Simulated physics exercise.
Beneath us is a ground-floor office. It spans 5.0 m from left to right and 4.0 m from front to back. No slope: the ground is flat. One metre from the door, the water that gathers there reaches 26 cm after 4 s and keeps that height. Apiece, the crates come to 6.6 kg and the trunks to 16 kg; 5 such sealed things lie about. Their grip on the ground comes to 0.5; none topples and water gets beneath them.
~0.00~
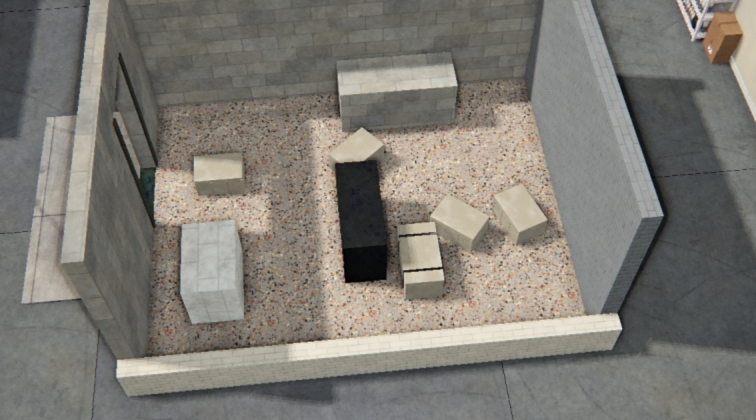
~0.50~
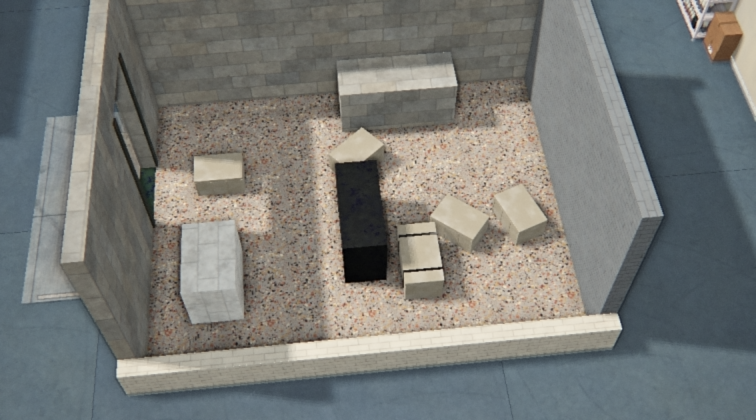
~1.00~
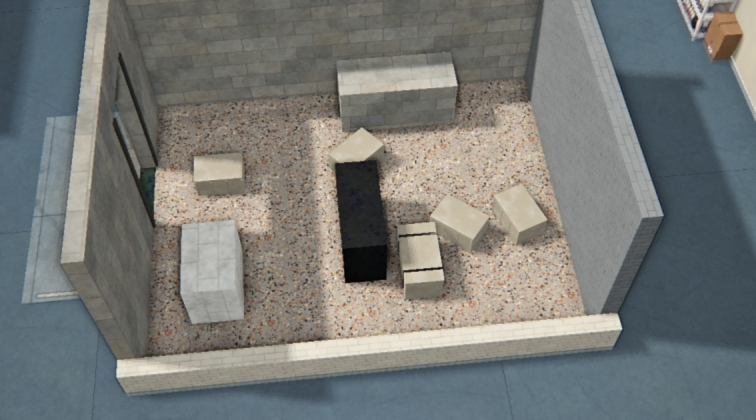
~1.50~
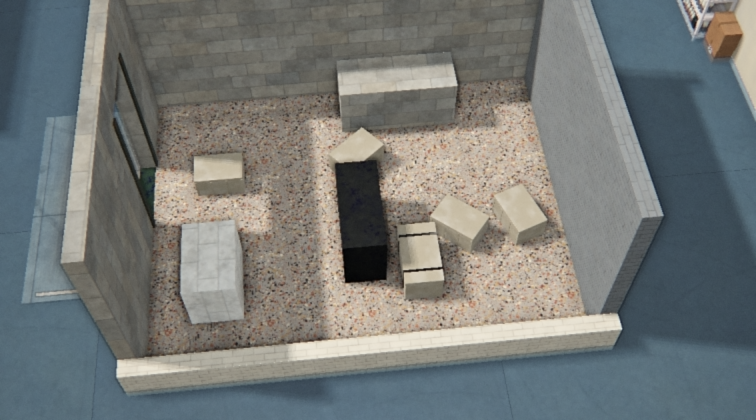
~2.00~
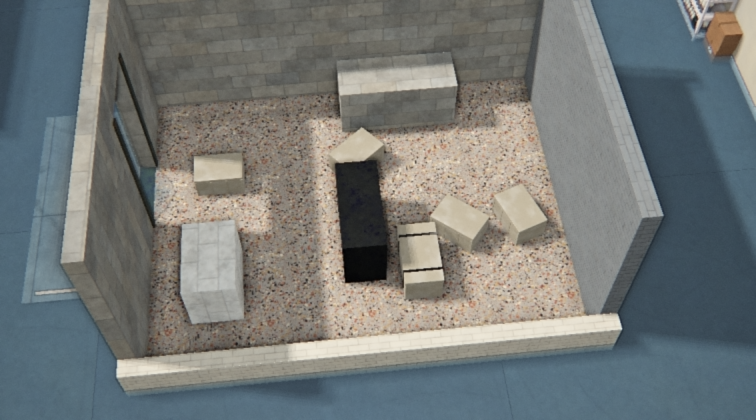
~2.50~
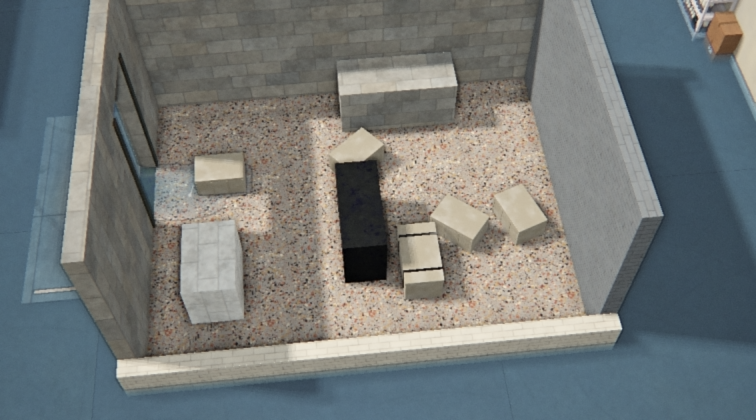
In a roofless ground-floor office with pale crates and larger blocks on a speckled floor, water spread across the ground outside, then a little crept in through the left doorway, while everything inside stayed still.
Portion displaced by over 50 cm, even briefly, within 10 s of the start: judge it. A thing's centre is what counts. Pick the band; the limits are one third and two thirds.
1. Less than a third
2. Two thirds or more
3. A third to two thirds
A third to two thirds (3).
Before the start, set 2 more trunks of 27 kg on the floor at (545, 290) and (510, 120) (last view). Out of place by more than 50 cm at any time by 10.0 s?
First one stays within it, second one stays within it.
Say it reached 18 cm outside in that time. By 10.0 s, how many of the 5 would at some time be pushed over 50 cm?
Then 2.
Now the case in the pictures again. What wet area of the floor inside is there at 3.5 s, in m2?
Wet: Near 4.0 m2.
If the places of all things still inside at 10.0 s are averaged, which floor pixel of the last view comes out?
Close to (483, 233).
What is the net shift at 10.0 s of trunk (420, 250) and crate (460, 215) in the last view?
Respectively 0 and 30 centimetres.
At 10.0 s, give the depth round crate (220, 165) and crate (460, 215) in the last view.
9 and 4 cm.
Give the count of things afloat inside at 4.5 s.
I'd say 0 of them.
After 3.5 s 1 of 5 are over 50 cm from their spots; 0 afloat.
After 4.5 s 1 of 5 are over 50 cm from their spots; 0 afloat.
After 7.0 s 2 of 5 are over 50 cm from their spots; 2 afloat.
After 10.0 s 3 of 5 are over 50 cm from their spots, and 3 have been at some point; 4 afloat.
